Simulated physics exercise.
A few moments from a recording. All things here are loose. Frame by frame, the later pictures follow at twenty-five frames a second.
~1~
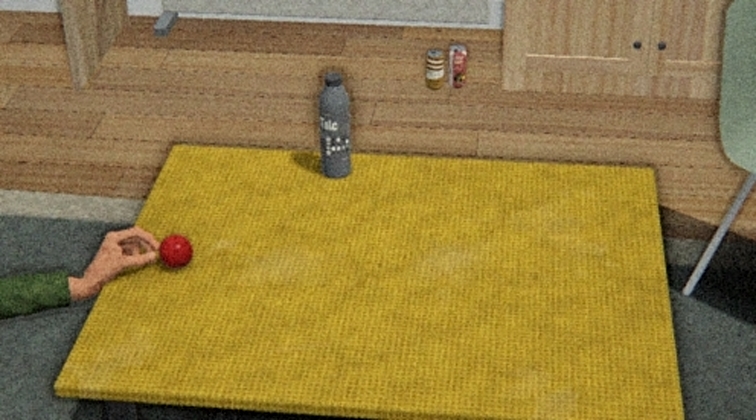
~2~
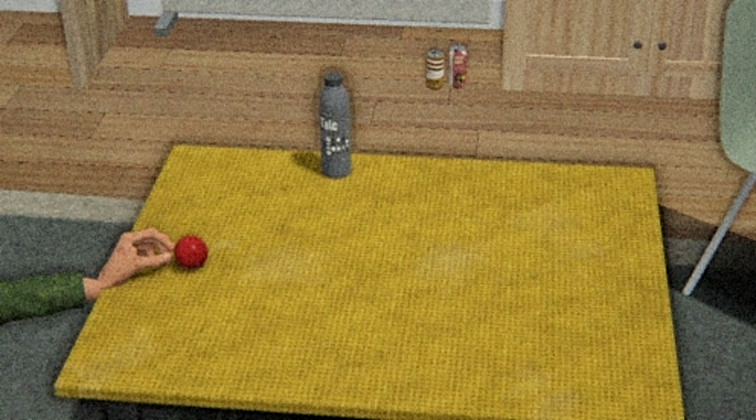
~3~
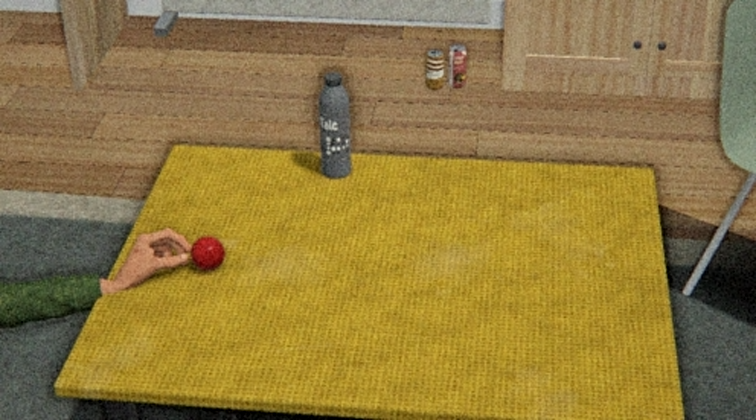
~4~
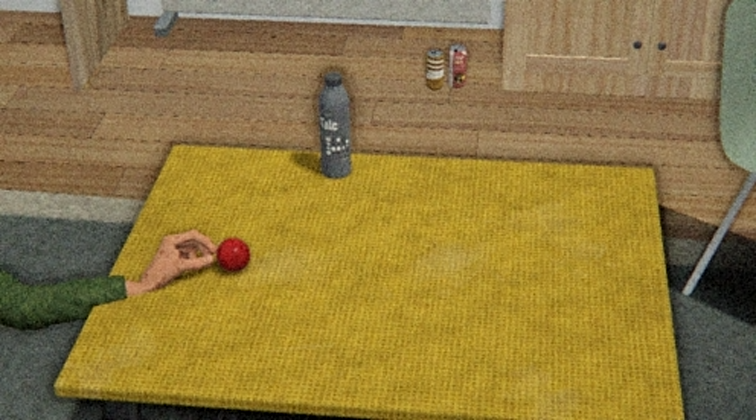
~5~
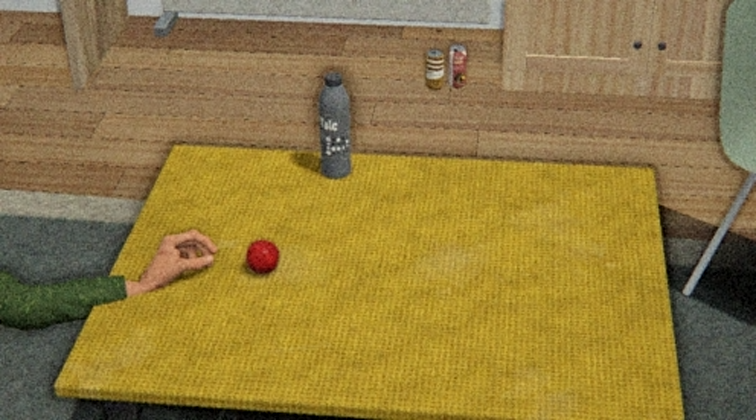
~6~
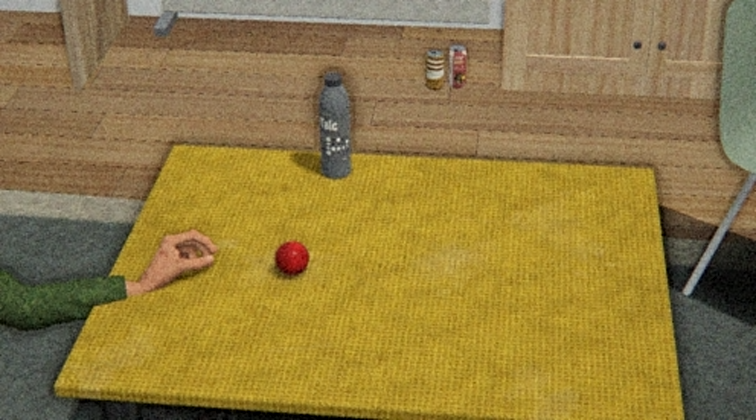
A red apple moved right across the yellow tabletop with a hand at its left side, then the hand stayed back while the apple kept moving right, in front of a gray bottle.
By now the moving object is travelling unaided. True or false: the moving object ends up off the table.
True.
Then, 0.40 s on from there, red apple shifted well along near (575, 275).
Then, 0.80 s on from there, red apple now off the table.
In the end, off the table, red apple.
